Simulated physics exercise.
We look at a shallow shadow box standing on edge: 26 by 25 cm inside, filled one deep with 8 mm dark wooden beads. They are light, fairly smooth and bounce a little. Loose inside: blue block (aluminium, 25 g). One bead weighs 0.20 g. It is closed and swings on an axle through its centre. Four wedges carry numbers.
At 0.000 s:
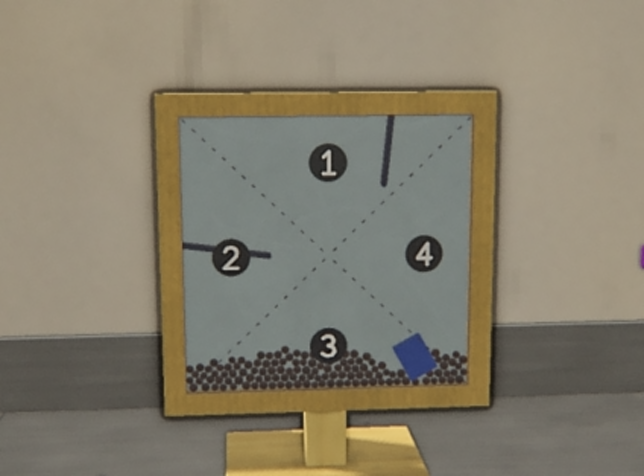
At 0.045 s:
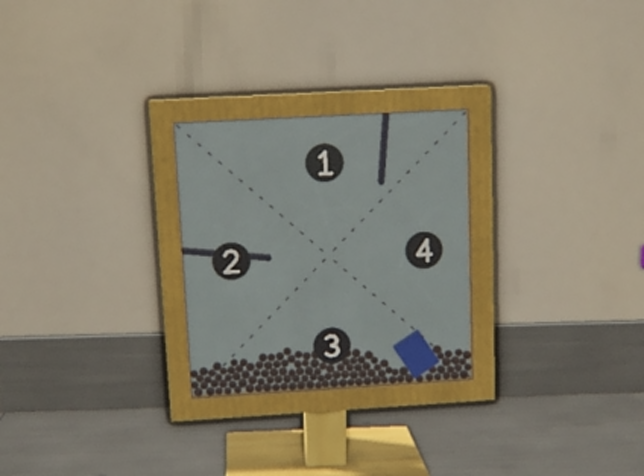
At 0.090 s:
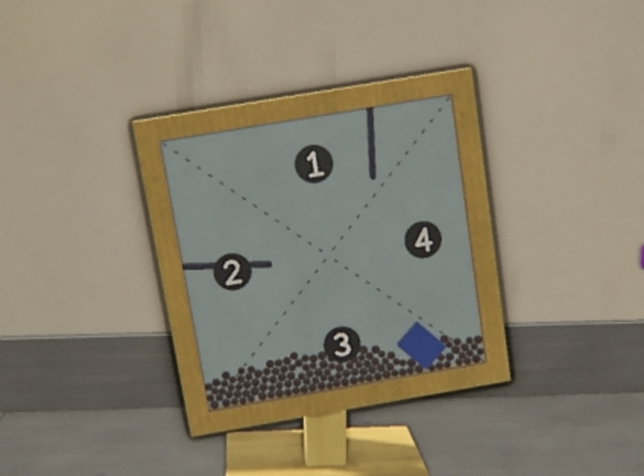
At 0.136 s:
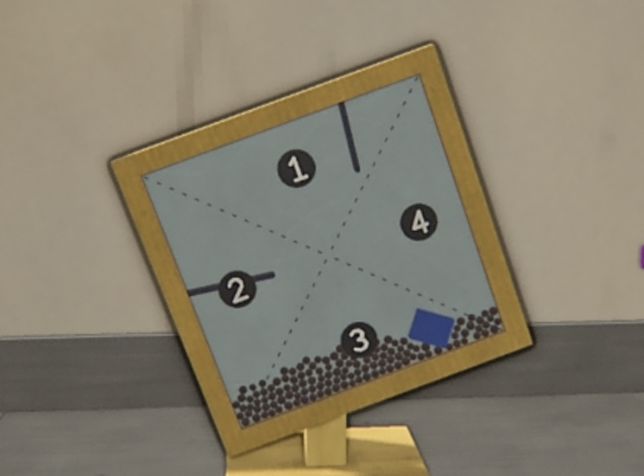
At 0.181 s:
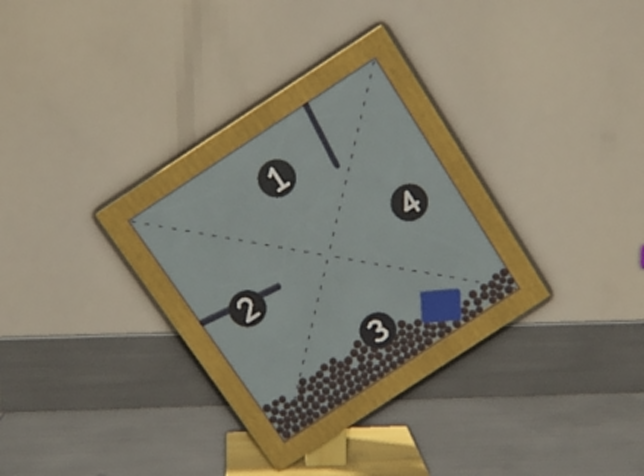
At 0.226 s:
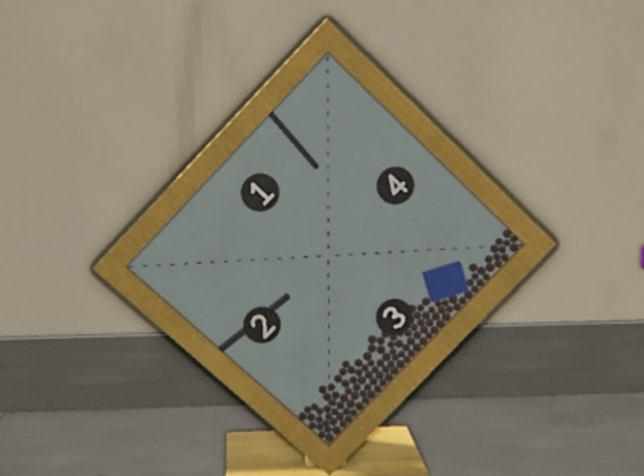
A square yellow-framed box of dark beads and a blue block turning anticlockwise on its stand until one corner points up.
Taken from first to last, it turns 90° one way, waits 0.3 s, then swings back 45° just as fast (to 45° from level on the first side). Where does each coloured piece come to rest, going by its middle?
Blue block: 2.
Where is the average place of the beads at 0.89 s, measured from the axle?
About 3 cm right and 12 cm below.
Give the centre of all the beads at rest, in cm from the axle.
Some 2 cm left and 12 cm below.
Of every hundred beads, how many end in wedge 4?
Some 0 per cent.
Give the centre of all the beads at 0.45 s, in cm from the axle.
About 10 cm right and 6 cm below.
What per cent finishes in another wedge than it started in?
About 60 per cent.
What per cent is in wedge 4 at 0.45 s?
About 0 per cent.
After 0.45 s, it stands 90° anticlockwise; the beads' middle is 10 cm right of and 6 cm below the centre; no. 2, 35 %, no. 3, 65 %; blue block in no. 3.
After 0.89 s, it stands 68° anticlockwise; the beads' middle is 3 cm right of and 12 cm below the centre; no. 2, 65 %, no. 3, 35 %; blue block in no. 2.
After 1.04 s, it stands 45° anticlockwise; the beads' middle is 2 cm left of and 12 cm below the centre; no. 2, 65 %, no. 3, 35 %; blue block in no. 2.
Settled by 1.7 s, it stands 45° anticlockwise; no. 1, 0 %, no. 2, 65 %, no. 3, 35 %, no. 4, 0 %; blue block in no. 2.
